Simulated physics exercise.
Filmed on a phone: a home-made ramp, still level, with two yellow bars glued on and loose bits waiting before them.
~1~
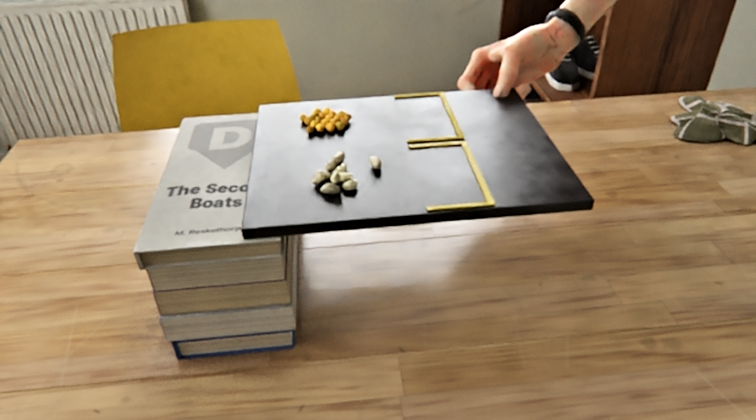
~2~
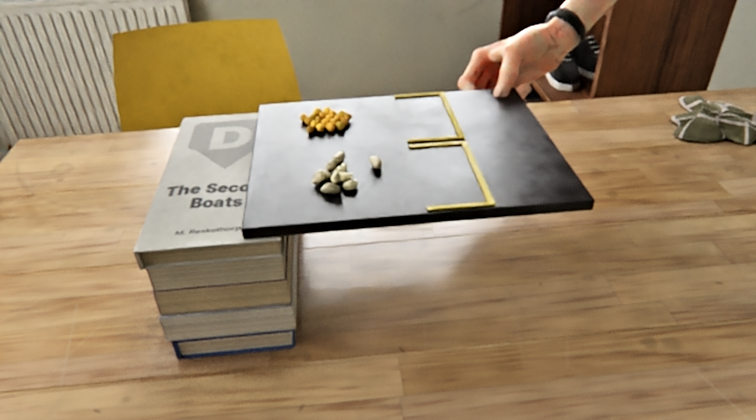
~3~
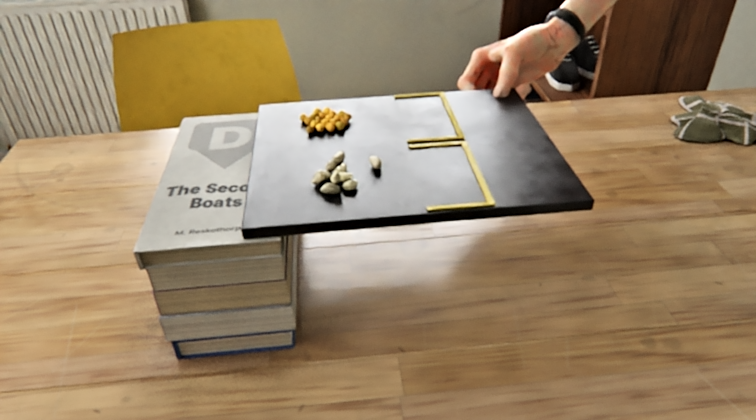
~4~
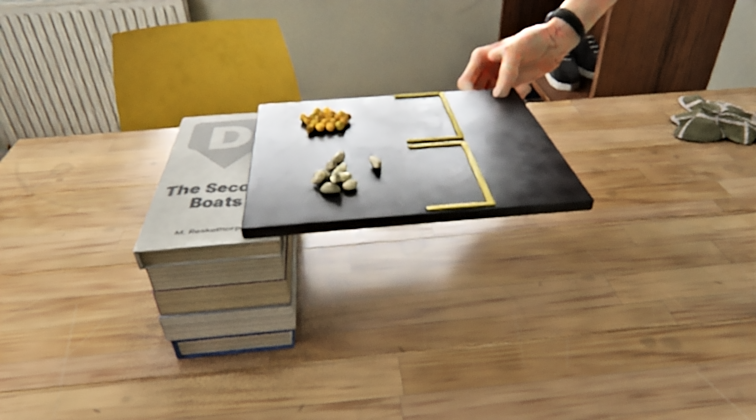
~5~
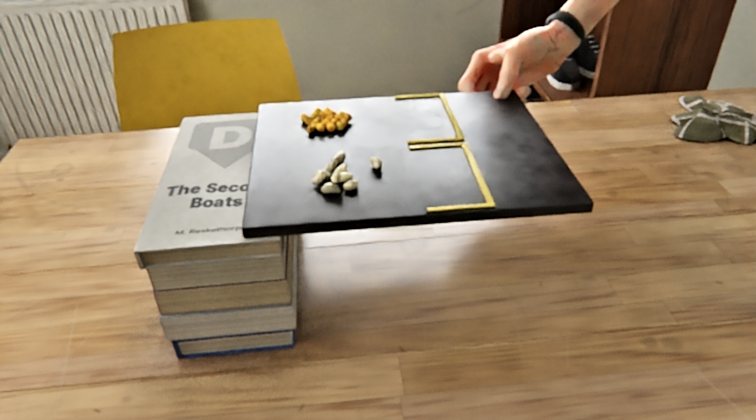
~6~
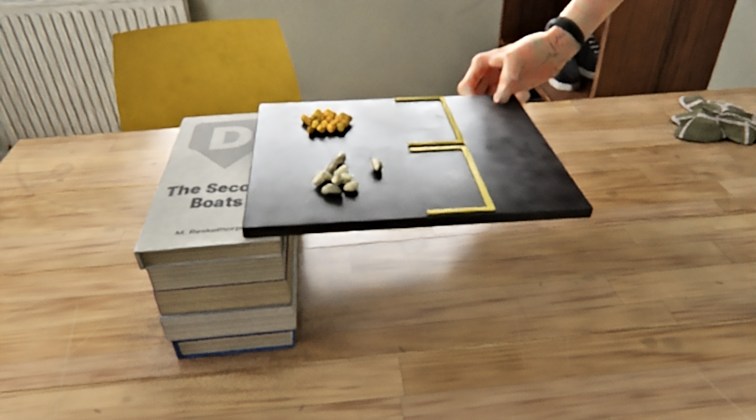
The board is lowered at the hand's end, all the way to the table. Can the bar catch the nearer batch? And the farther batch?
The nearer batch passes the strip; the farther batch passes the strip.
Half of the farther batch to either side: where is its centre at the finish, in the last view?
Close to (606, 208).
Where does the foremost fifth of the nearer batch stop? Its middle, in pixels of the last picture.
Around (590, 271).
Then, 0.63 s past the last view, board sloping at 18°; nearer batch where it was; farther batch on its way down.
Then, 1.19 s past the last view, board sloping at 31°; nearer batch about a third past its bar; farther batch nearly all past its bar.
Then, 1.66 s past the last view, board resting at 31°; nearer batch nearly all past its bar; farther batch nearly all past its bar.
Finally, board resting at 31°; nearer batch nearly all past its bar; farther batch nearly all past its bar.
